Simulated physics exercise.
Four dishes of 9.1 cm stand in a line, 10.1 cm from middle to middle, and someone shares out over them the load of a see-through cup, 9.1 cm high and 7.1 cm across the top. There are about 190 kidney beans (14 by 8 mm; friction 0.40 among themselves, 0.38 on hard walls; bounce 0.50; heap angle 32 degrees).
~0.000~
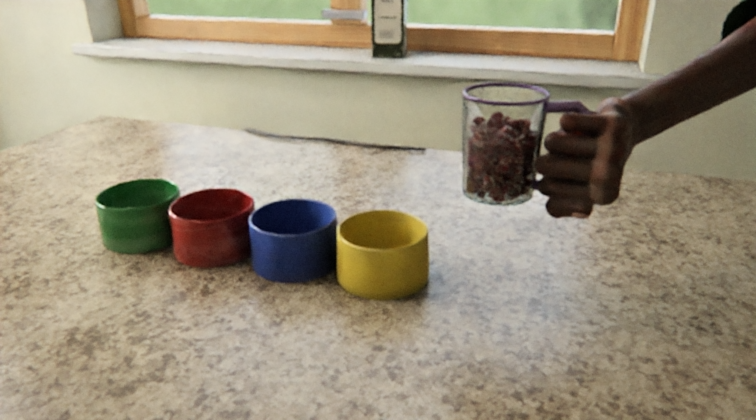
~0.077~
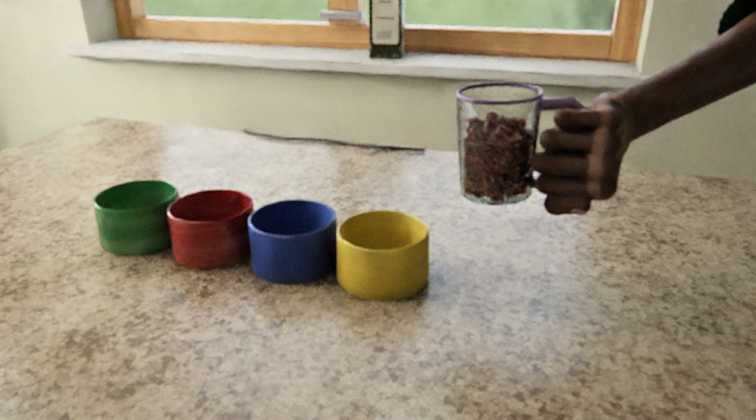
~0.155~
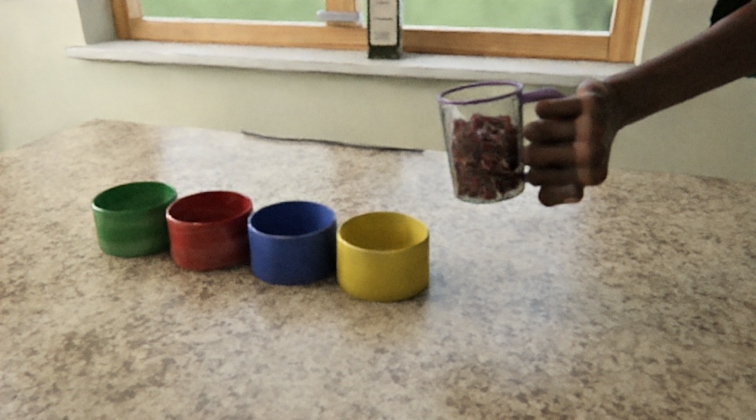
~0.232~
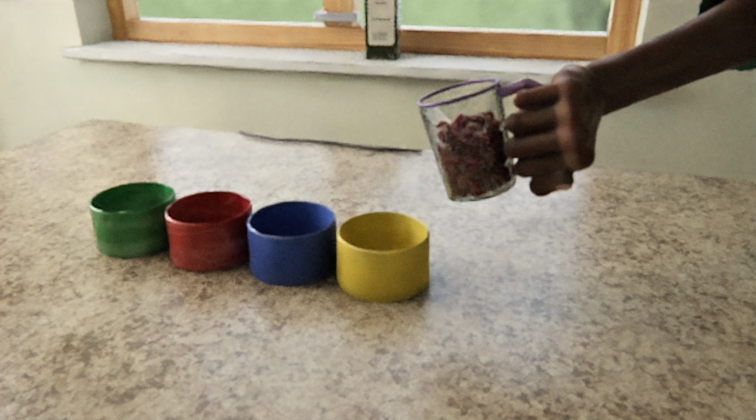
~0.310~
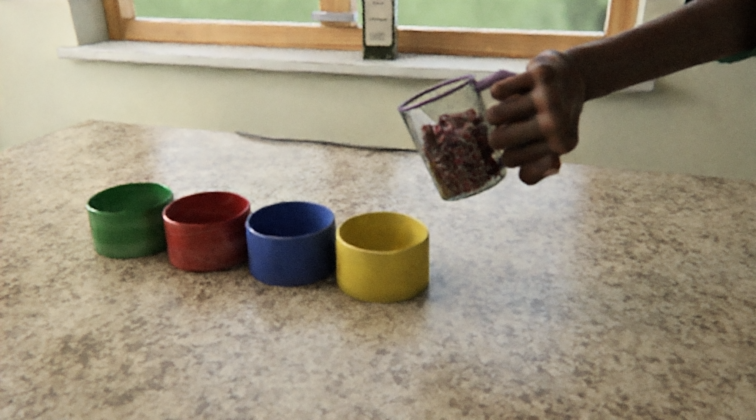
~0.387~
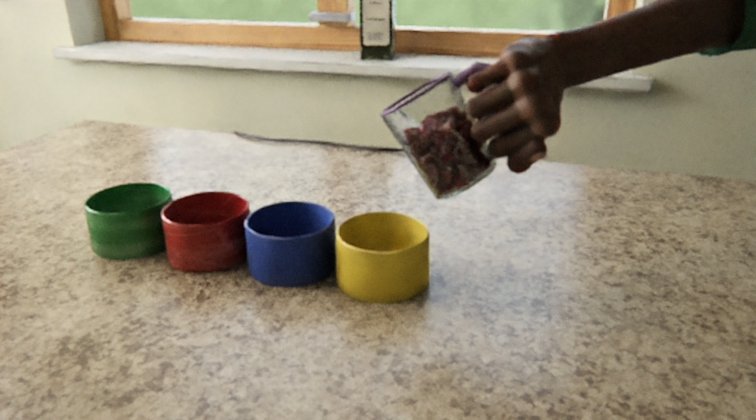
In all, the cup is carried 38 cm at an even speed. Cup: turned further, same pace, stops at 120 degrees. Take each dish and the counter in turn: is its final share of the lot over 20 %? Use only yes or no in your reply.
Red: Yes; blue: No; green: No; yellow: No; counter: No.
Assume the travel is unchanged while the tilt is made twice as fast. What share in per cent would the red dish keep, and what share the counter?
That gives red 0 with 10 for the counter.
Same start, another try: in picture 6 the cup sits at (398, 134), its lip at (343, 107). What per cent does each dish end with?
Red 0, blue 0, green 80, yellow 0.
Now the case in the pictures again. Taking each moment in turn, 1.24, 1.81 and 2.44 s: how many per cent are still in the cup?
In order, near 75 %, 0 % and 0 %.
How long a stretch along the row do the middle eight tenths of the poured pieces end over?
About 10 cm.
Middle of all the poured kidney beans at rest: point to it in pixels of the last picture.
I'd put it at about (209, 237).
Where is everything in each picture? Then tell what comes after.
In the first picture, cup at (501, 144), tilt 0 degrees, lip at (465, 91), moved 0.0 cm; middle of the pieces at (499, 159); yellow dish at (383, 229); blue dish at (293, 216); red dish at (212, 204); green dish at (138, 193).
In the second picture, cup at (497, 144), tilt 2 degrees, lip at (458, 92), moved 0.4 cm; middle of the pieces at (496, 159).
In the third picture, cup at (484, 143), tilt 9 degrees, lip at (439, 96), moved 1.6 cm; middle of the pieces at (486, 158).
In the fourth picture, cup at (470, 141), tilt 17 degrees, lip at (420, 101), moved 3.0 cm; middle of the pieces at (474, 156).
In the fifth picture, cup at (455, 139), tilt 25 degrees, lip at (401, 107), moved 4.3 cm; middle of the pieces at (461, 154).
In the sixth picture, cup at (441, 138), tilt 32 degrees, lip at (383, 112), moved 5.7 cm; middle of the pieces at (449, 152); yellow dish at (383, 231); blue dish at (290, 219); red dish at (206, 208); green dish at (128, 198). The cup turns about 100 degrees a second and travels 17 cm a second.
After 1.24 s, tilt 116 degrees; cup holds 75 %, red 5 %, blue 10 %.
After 1.81 s, tilt 120 degrees; cup holds 0 %, red 80 %, blue 10 %.
After 2.44 s, tilt 120 degrees; cup holds 0 %, red 80 %, blue 10 %.
By 2.7 s all is still; red 80 %, blue 10 %, green 0 %, yellow 0 %, counter 10 %.
